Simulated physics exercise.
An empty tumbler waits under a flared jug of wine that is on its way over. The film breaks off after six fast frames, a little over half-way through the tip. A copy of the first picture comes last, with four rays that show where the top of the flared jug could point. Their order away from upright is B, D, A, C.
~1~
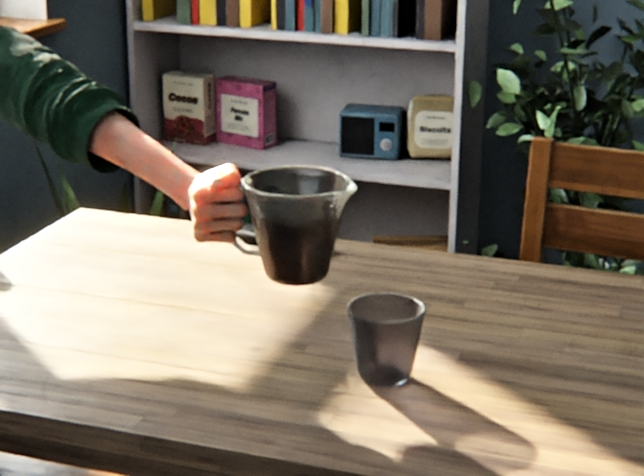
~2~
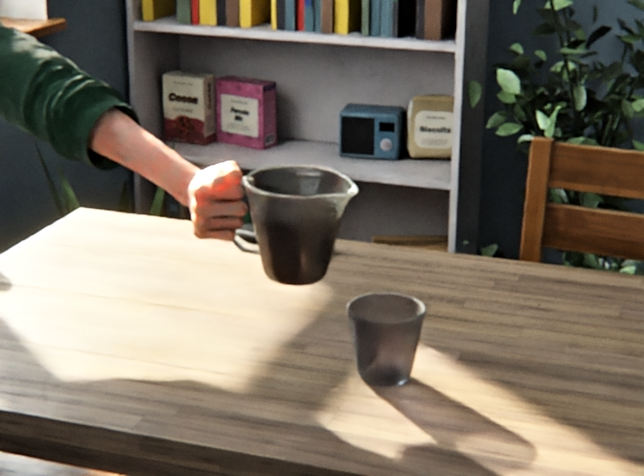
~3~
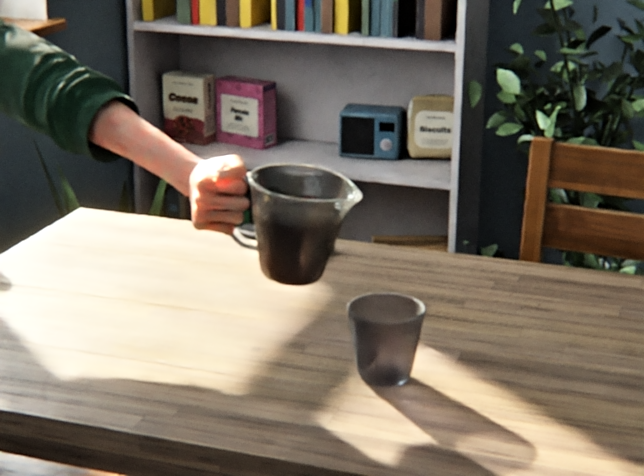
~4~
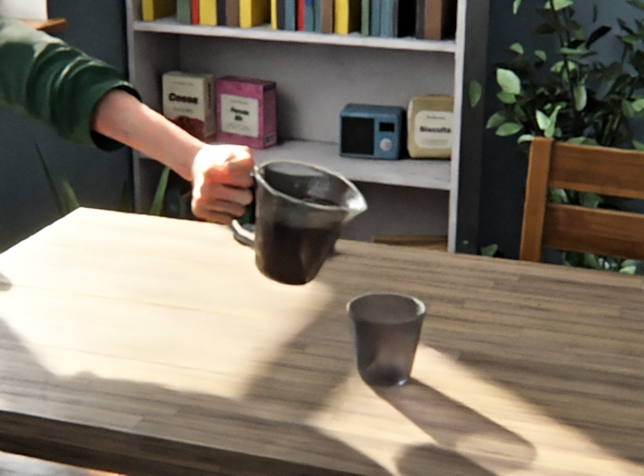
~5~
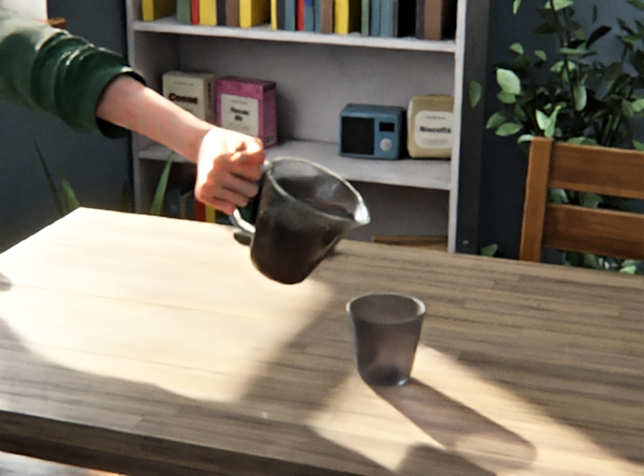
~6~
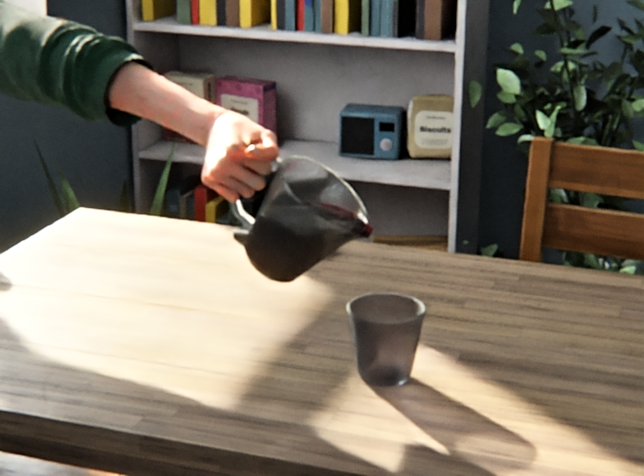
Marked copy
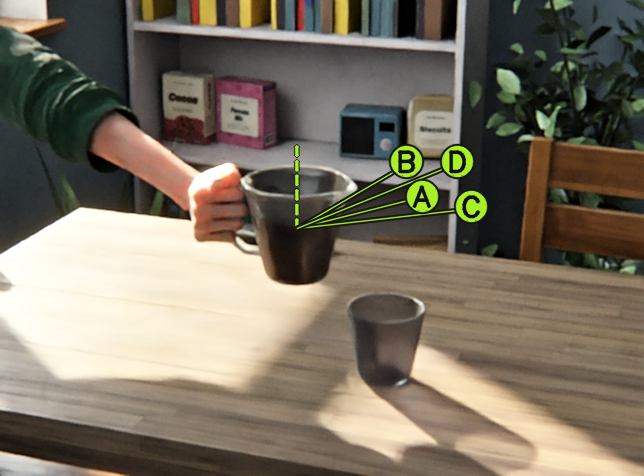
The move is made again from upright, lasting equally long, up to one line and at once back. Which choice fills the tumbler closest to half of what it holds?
B beats the others.
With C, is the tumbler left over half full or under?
Over.
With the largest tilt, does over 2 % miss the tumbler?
Yes, it does.
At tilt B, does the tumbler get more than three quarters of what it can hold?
No, less.
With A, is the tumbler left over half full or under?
Over.
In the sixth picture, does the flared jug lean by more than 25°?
Yes, it does.
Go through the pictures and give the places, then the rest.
The first picture shows upright, lip at (354, 190); rim of the tumbler round (386, 307); nothing has left yet.
The second picture shows upright, lip at (355, 192); nothing has left yet.
The third picture shows tipped about 7°, lip at (359, 198); nothing has left yet.
The fourth picture shows tipped about 16°, lip at (364, 208); nothing has left yet.
The fifth picture shows tipped about 26°, lip at (367, 221); nothing has left yet.
The sixth picture shows tipped about 37°, lip at (369, 235); nothing has left yet.
On the marked copy, A at (406, 200); B at (392, 172); C at (455, 210); D at (442, 169).
With A, the tumbler ends with about 73 % of what it can hold; 18 % of the wine is spilt.
With B, the tumbler ends with about 53 % of what it can hold.
With C, the tumbler ends with about 80 % of what it can hold; 26 % of the wine is spilt.
With D, the tumbler ends with about 61 % of what it can hold; 11 % of the wine is spilt.
